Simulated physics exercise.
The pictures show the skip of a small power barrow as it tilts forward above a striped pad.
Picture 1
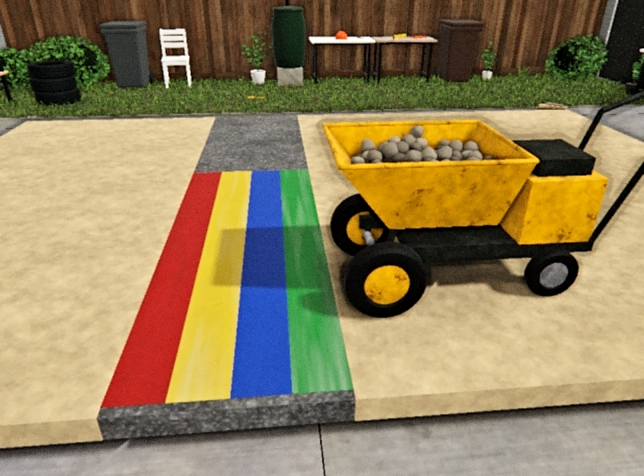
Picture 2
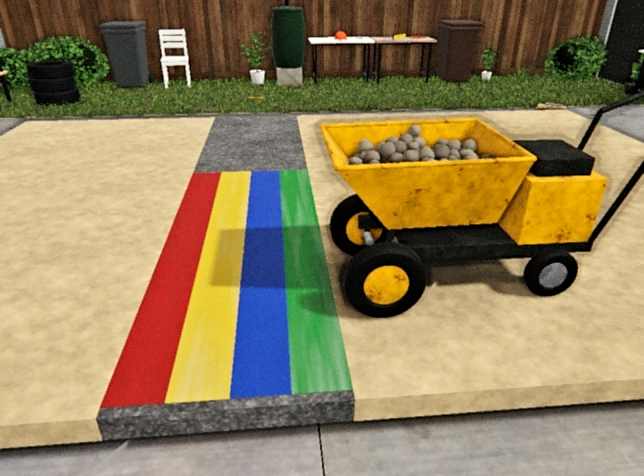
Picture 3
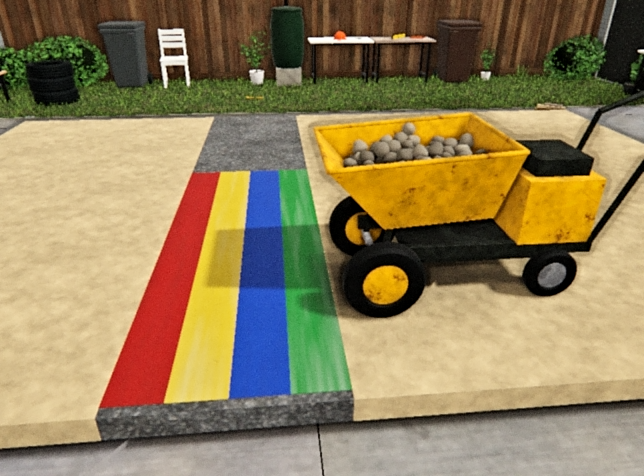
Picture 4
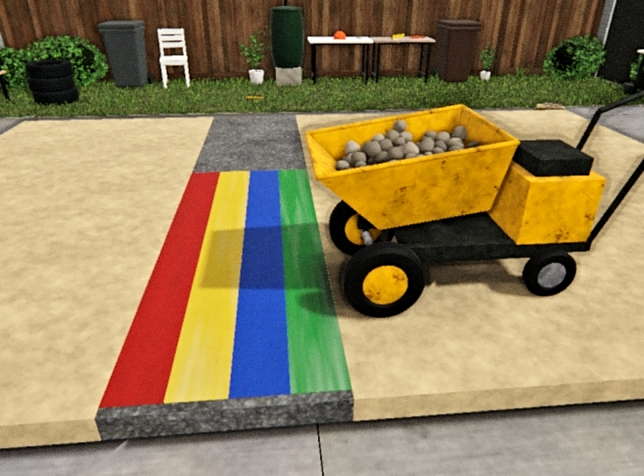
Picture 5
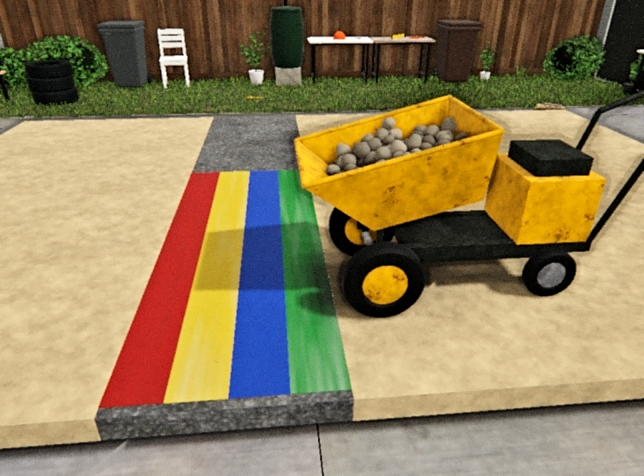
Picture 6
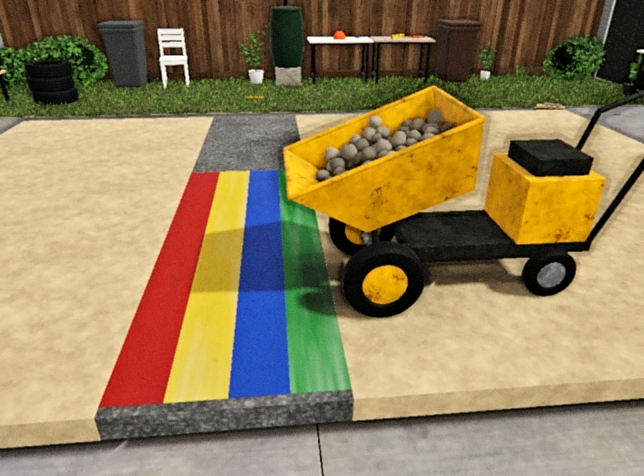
Yellow skip of a small power barrow, loaded with river pebbles, tilting forward to the left beside a colour-striped pad.
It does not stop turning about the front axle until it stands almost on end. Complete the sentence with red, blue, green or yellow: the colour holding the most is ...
The colour holding the most is yellow.
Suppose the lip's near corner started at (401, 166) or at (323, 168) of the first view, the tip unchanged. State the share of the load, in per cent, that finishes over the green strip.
10 and 0 percent, in that order.
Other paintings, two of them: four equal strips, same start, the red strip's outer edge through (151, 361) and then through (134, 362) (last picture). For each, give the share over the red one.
Shares: 30 %; then 20 %.
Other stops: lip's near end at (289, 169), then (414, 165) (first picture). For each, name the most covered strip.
That red strip first, the blue one second.
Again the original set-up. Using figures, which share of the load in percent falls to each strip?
Green strip 0 %, blue strip 10 %, yellow strip 35 %, red strip 20 %.
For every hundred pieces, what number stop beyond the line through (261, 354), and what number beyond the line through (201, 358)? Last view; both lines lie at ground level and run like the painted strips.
First some 80, then 50 per cent.
Shortly afterwards, skip tipped steeply; the whole lot in the skip.
Next, skip tipped right over; the bulk in the skip; a little over the blue strip; near a quarter over the yellow strip; only a few over the red strip.
Some moments later, skip tipped right over; near a quarter in the skip; a little over the blue strip; near a third over the yellow strip; near a quarter over the red strip; a little off the paint.
In the end, skip tipped right over; near a quarter in the skip; none at all over the green strip; a little over the blue strip; near a third over the yellow strip; near a quarter over the red strip; a little off the paint.
